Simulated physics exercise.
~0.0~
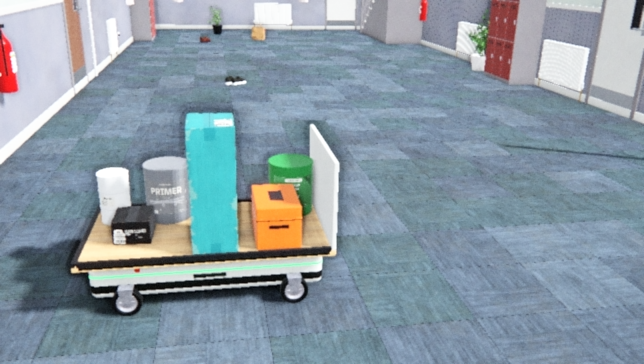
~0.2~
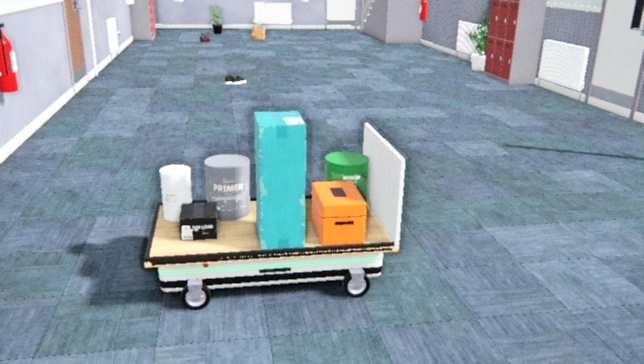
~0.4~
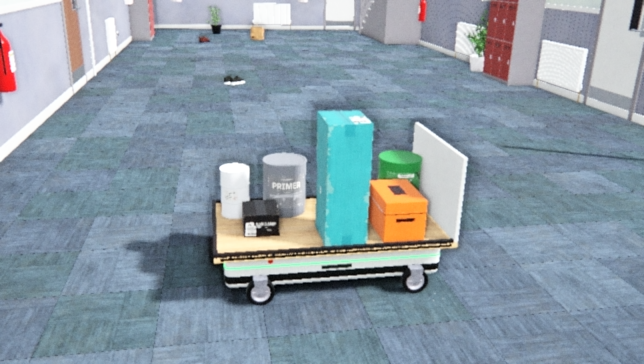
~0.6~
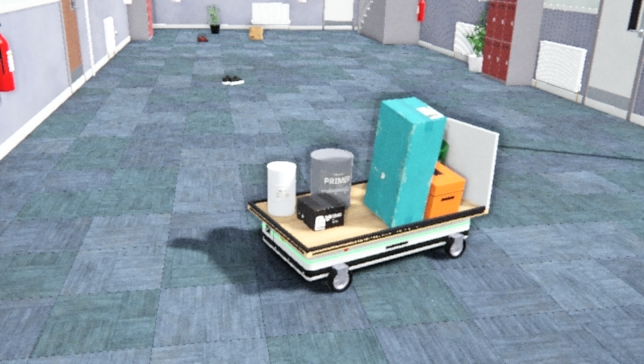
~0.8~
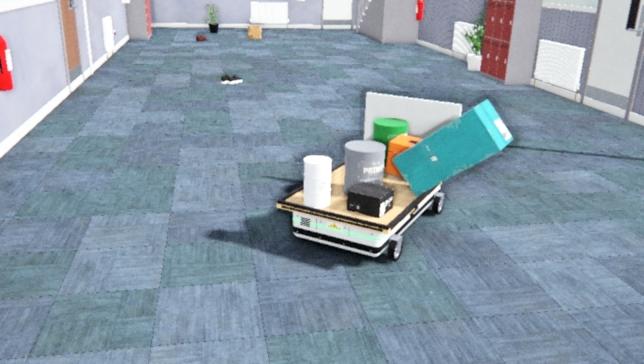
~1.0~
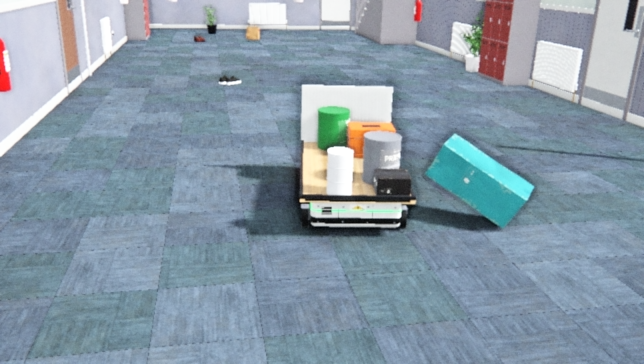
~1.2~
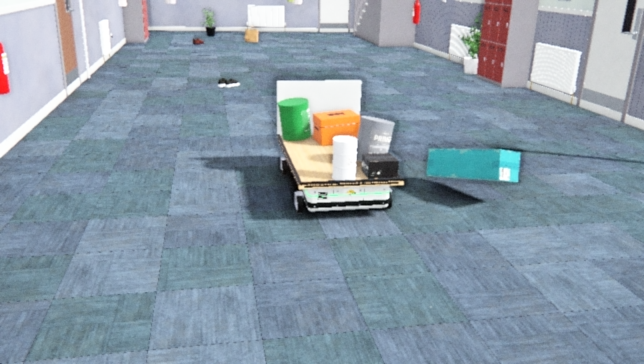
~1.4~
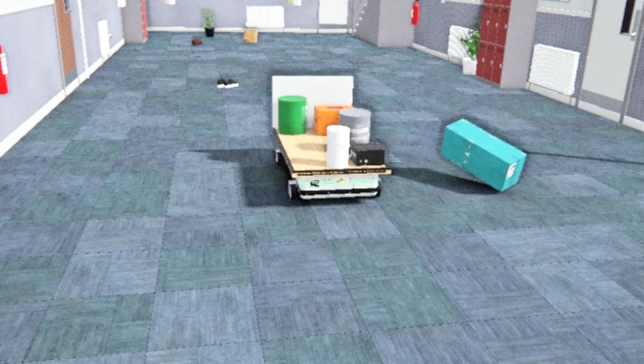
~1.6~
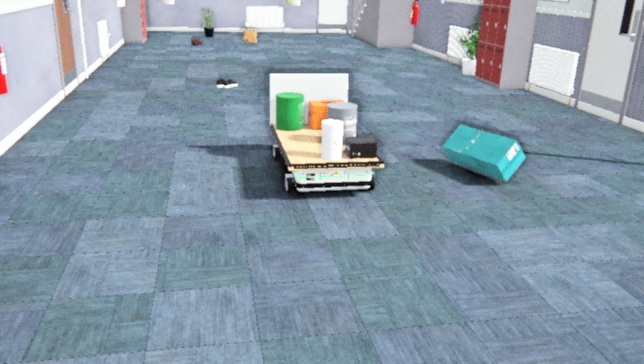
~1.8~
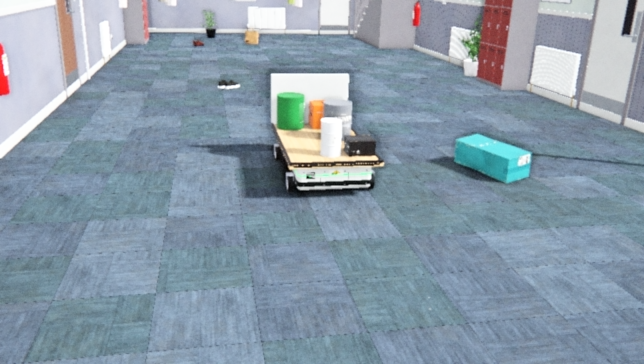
A loaded cart rolls right, turns away and stops after its tall turquoise box topples off.
